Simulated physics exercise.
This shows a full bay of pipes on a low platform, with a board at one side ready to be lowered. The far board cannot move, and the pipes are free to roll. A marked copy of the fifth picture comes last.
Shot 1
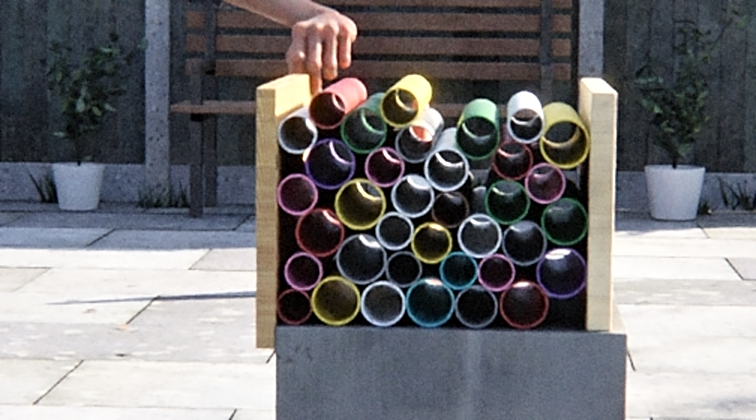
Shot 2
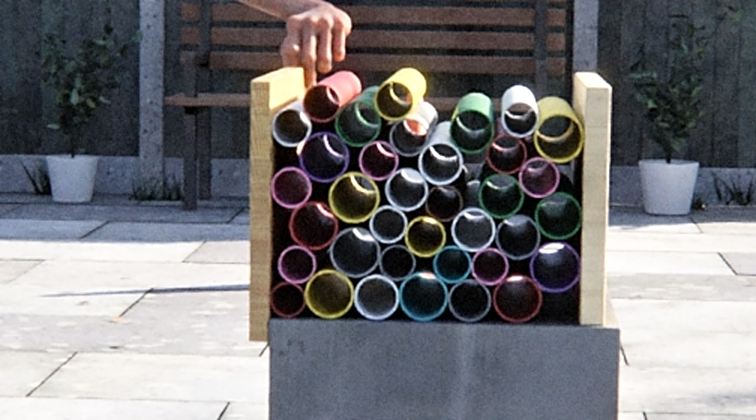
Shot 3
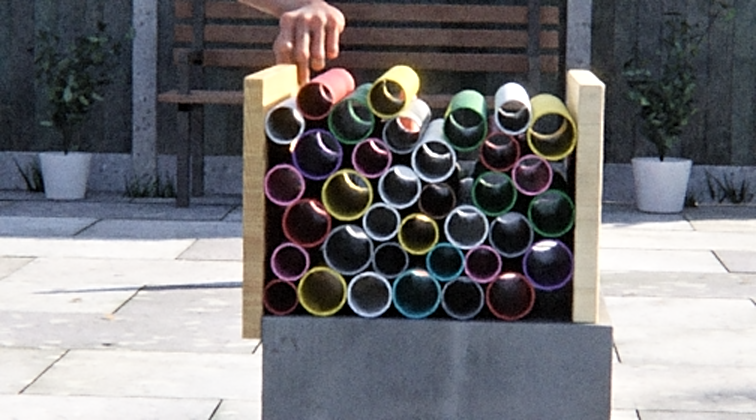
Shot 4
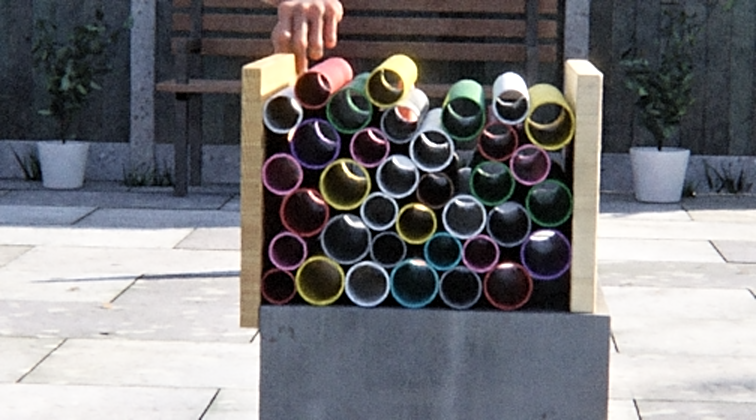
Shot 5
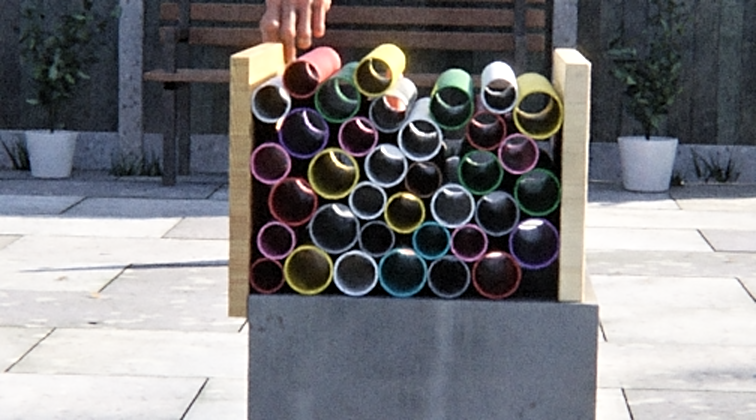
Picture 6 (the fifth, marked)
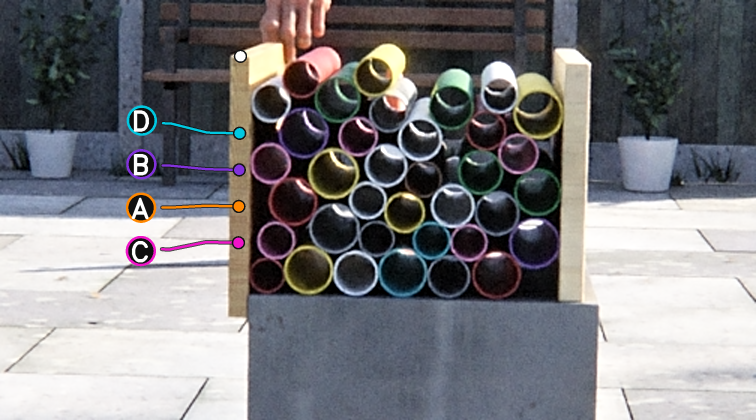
Colourful pipes stacked between two wooden boards on a grey block stay still, a hand resting at the upper left, as the view shifts slightly.
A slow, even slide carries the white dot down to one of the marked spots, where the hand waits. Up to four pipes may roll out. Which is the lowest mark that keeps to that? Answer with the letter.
No lower than B.
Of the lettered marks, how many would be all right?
Two of the four.
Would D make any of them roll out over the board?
At D: No.
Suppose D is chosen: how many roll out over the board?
At D the number is none.
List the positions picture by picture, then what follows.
The first frame shows a grey pipe (415, 143); a red pipe (327, 110); side board (287, 199).
The second frame shows side board (281, 192).
The third frame shows a red pipe (510, 296); a pink pipe (290, 262).
The fourth frame shows a white pipe (465, 217); a yellow pipe (345, 184).
The fifth frame shows a red pipe (486, 131); a grey pipe (388, 113); a red pipe (301, 79).
On the copy, A at (239, 206); B at (239, 170); C at (239, 243); D at (240, 134); the white dot at (241, 56).
On B. First, top of the board (251, 113).
Then, top of the board (250, 170).
Finally, top of the board (250, 170), two out over the board.
By contrast, A five out over the board; C five out over the board; D none out over the board.
